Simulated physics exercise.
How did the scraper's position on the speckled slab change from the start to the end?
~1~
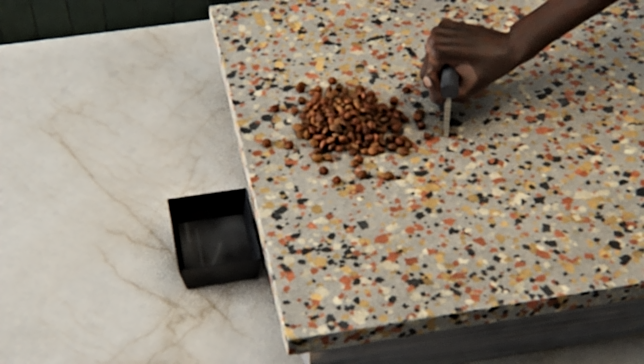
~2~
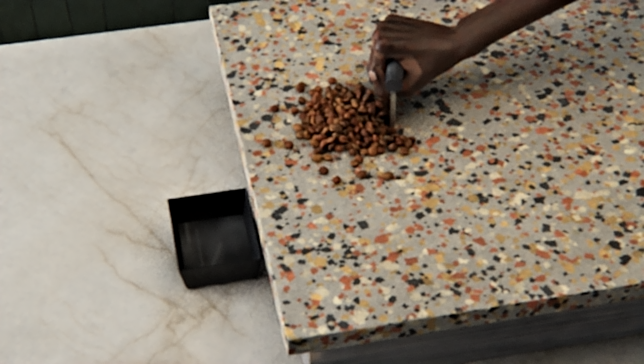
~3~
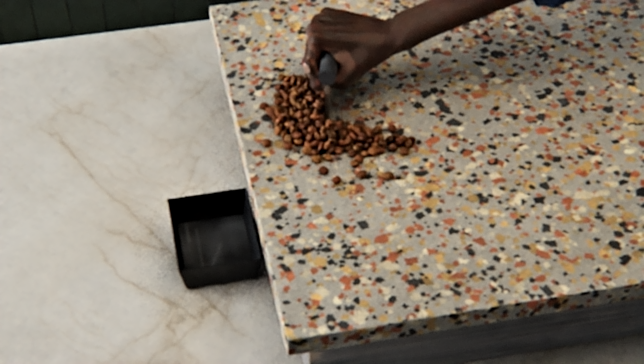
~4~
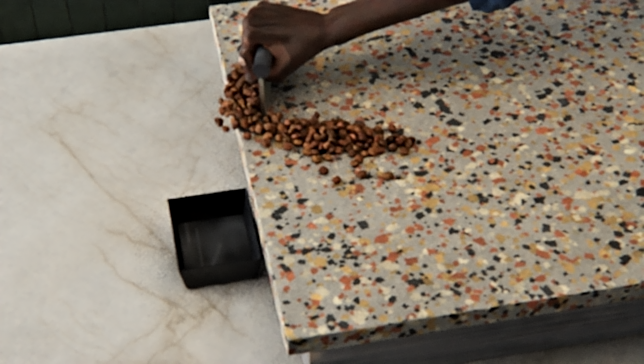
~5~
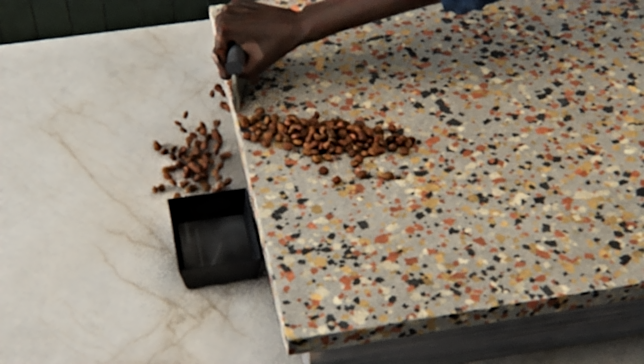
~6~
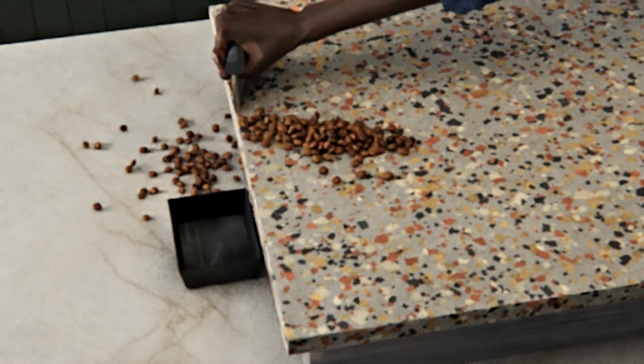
At the start the scraper was to the right of the kibble pile, well in from the slab's left edge. By the end it had moved left and was resting at that edge.
